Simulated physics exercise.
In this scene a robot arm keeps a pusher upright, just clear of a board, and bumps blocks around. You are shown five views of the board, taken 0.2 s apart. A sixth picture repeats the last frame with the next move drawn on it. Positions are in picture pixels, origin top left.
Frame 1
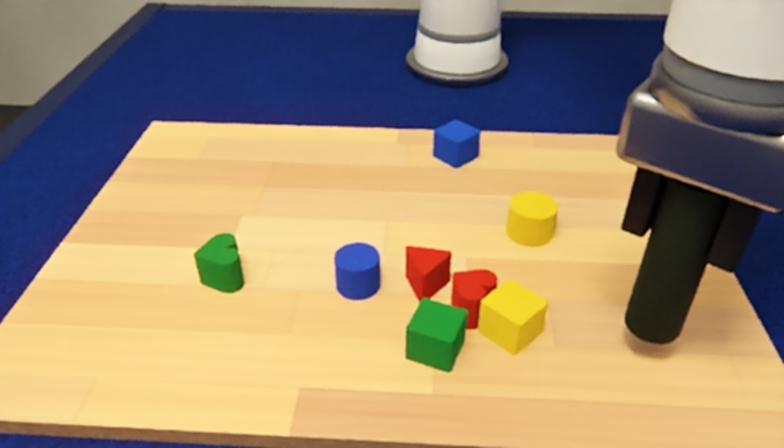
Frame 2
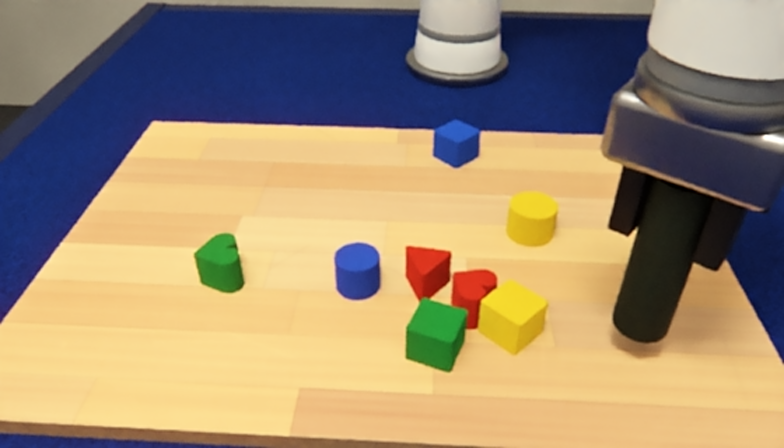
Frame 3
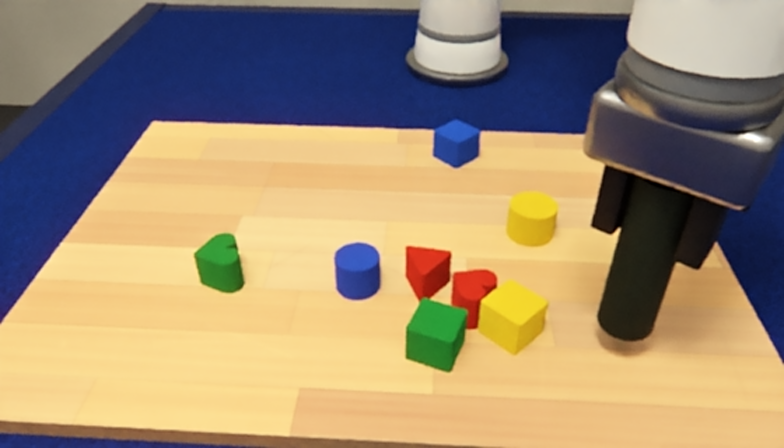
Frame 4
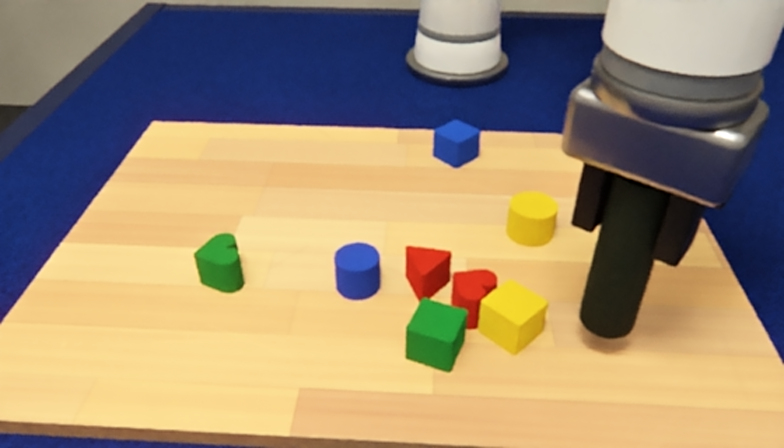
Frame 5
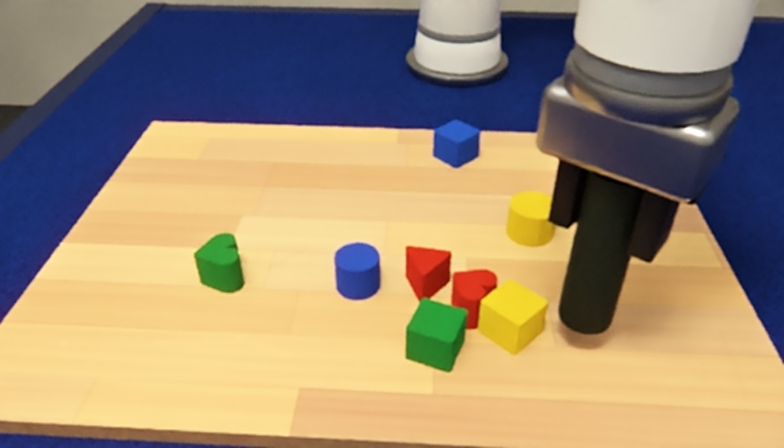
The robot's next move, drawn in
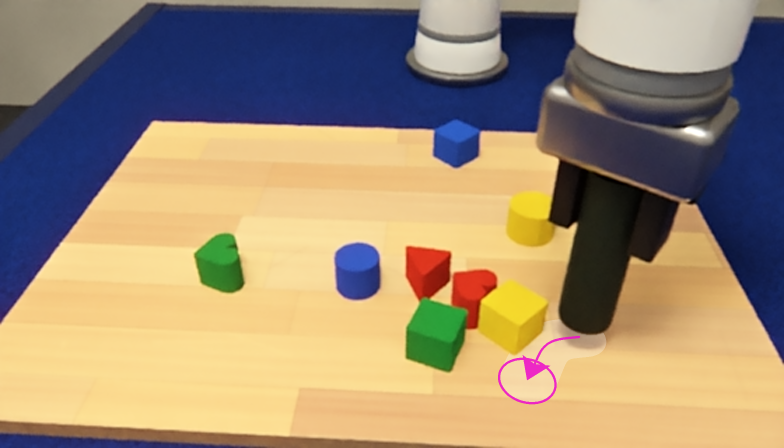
In this clip, a robot arm with a dark cylindrical pusher moves steadily left above a wooden board, nearing a yellow cube, while the red, green, blue and yellow blocks spread across the board all stay still.
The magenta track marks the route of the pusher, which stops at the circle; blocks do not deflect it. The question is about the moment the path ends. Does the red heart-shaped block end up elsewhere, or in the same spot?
Shifted.
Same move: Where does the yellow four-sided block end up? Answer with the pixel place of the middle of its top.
At the end it should sit near (484, 309).
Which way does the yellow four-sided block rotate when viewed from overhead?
From above, the turn goes clockwise.
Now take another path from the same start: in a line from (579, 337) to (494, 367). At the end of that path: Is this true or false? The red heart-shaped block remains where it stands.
Verdict: False.
The drawn path runs from (579, 337) through (552, 342) and (537, 359) to (527, 380).
On the path given first. Halfway along, pusher (547, 328); red heart-shaped block (462, 279), turned 25° clockwise; yellow four-sided block (488, 304), turned 15° clockwise.
At the end, pusher (531, 359); green four-sided block (429, 320); red heart-shaped block (462, 278), turned 25° clockwise; yellow four-sided block (484, 309), turned 35° clockwise.
